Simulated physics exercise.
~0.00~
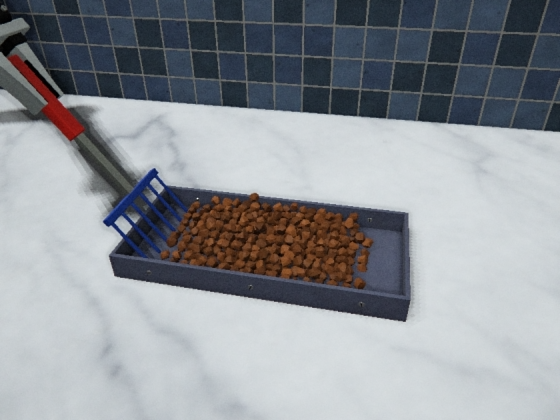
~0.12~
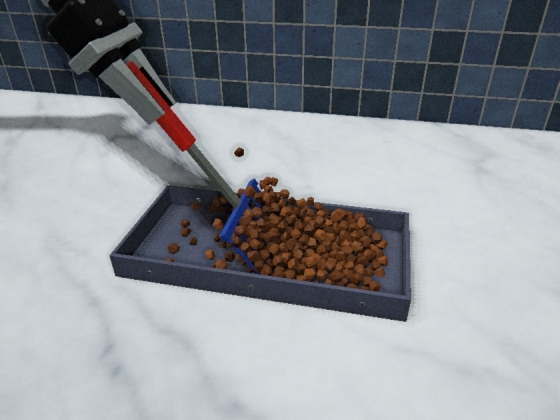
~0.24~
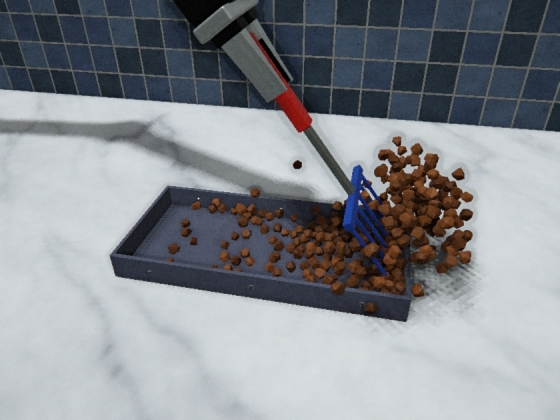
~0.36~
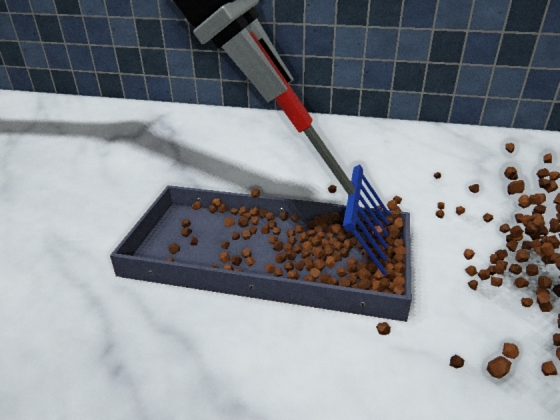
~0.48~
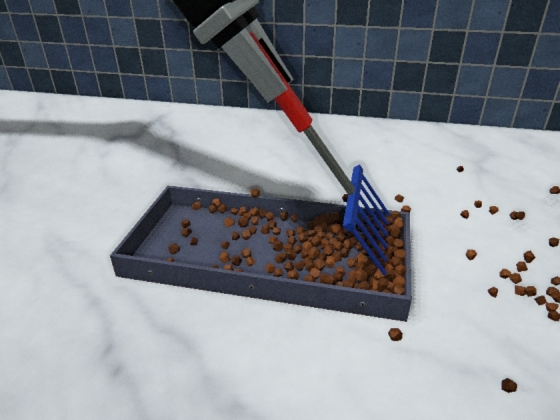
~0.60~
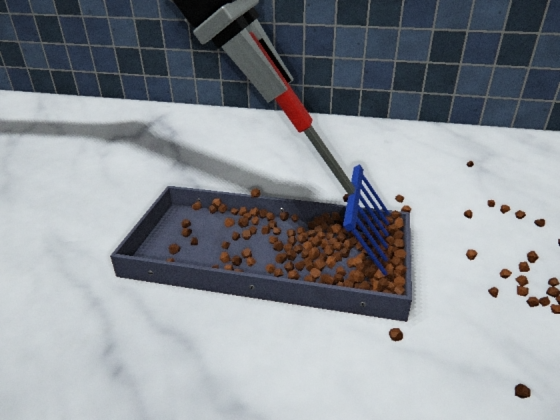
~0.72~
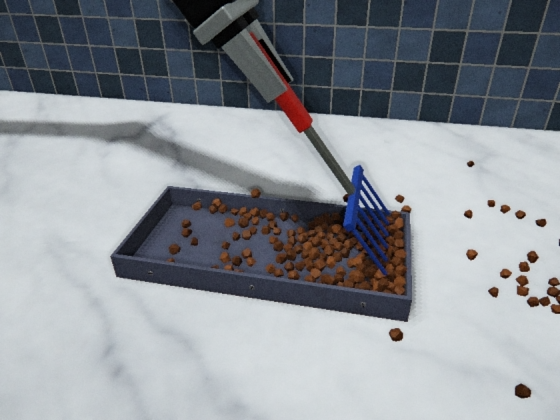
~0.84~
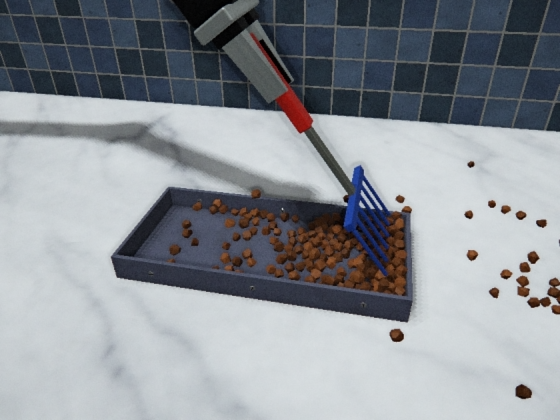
Robot arm sweeping a blue comb rightward through brown pellets in a grey tray, flinging many onto the marble counter before stopping.
